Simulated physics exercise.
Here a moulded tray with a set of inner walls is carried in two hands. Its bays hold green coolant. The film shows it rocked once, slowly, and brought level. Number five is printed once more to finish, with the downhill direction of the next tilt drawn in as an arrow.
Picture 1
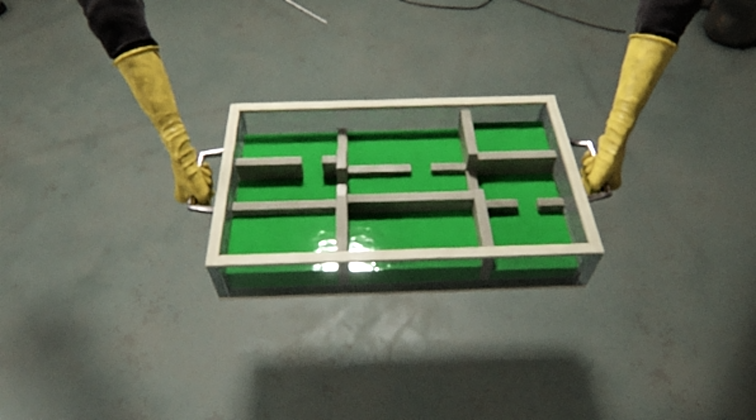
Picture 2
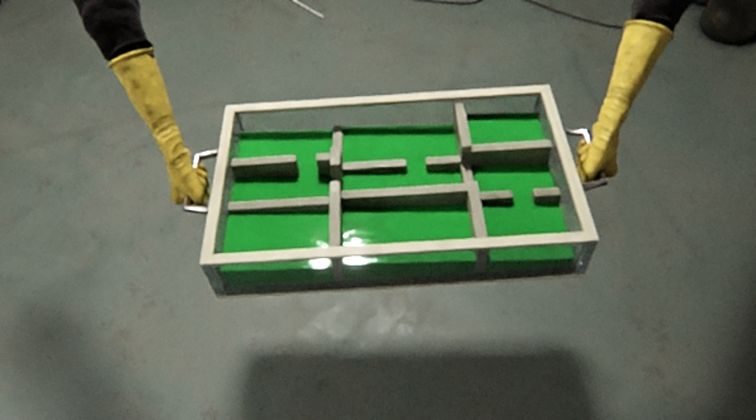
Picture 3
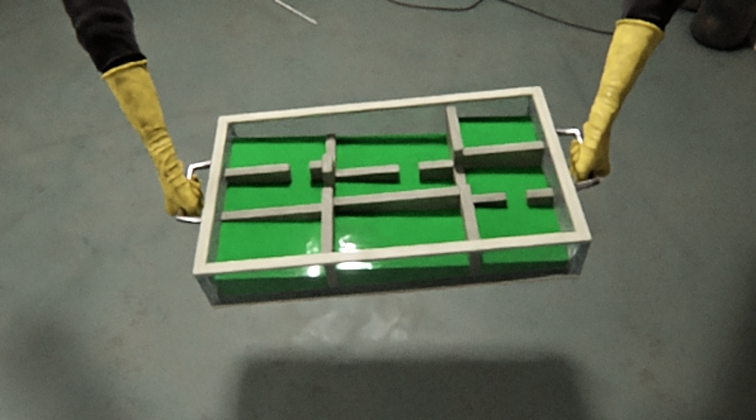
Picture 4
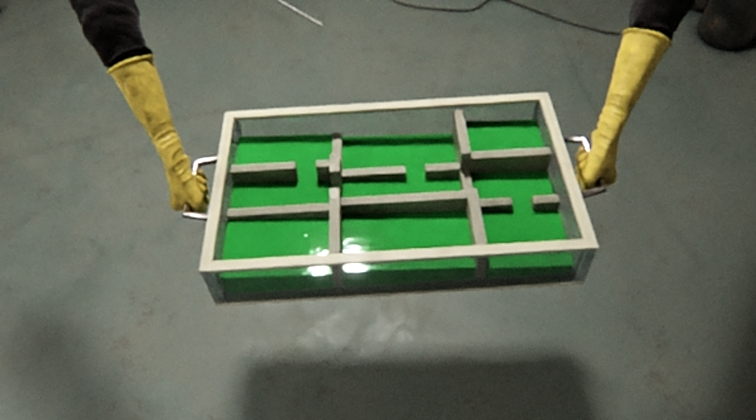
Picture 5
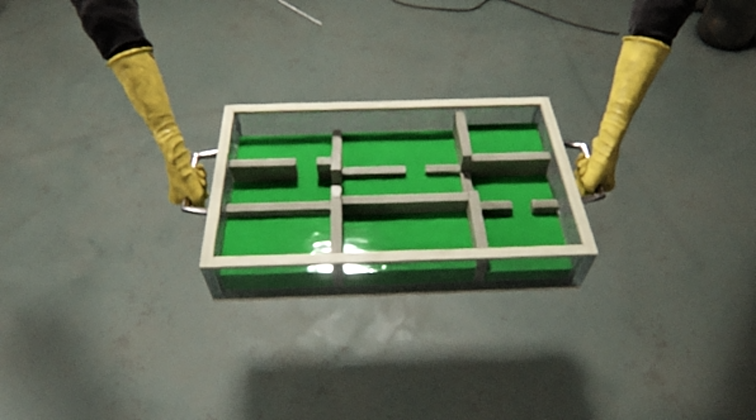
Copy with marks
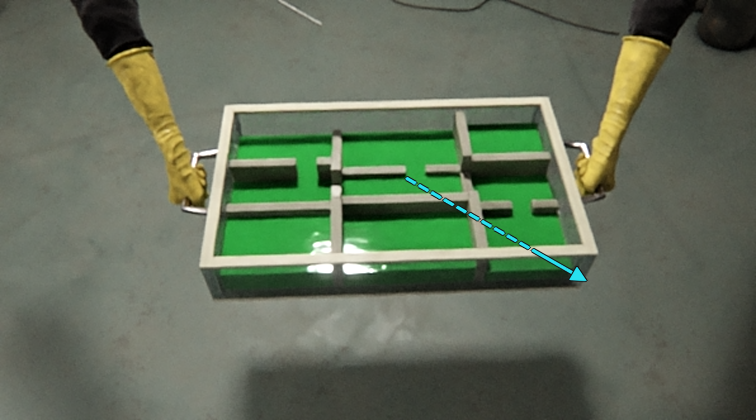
At the start, two yellow-gloved hands hold a rectangular tray level by its side handles, green liquid lying in the bays between its inner walls. The hands tip it slightly down to the left, the liquid staying between the walls, then bring it back to level.
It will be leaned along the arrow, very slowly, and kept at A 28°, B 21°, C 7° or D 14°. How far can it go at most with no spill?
Angle C.
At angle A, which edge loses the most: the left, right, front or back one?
Over the right one.
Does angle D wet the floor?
Yes, it does.
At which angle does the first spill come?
It is D.
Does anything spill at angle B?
Yes, that goes wrong.
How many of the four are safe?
One of the four.
The arrow ends at (581, 277).
Choosing A, about 47 % goes over the rim.
Choosing B, about 27 % goes over the rim.
Choosing C, nothing spills; the front middle bay holds the most.
Choosing D, about 7 % goes over the rim.
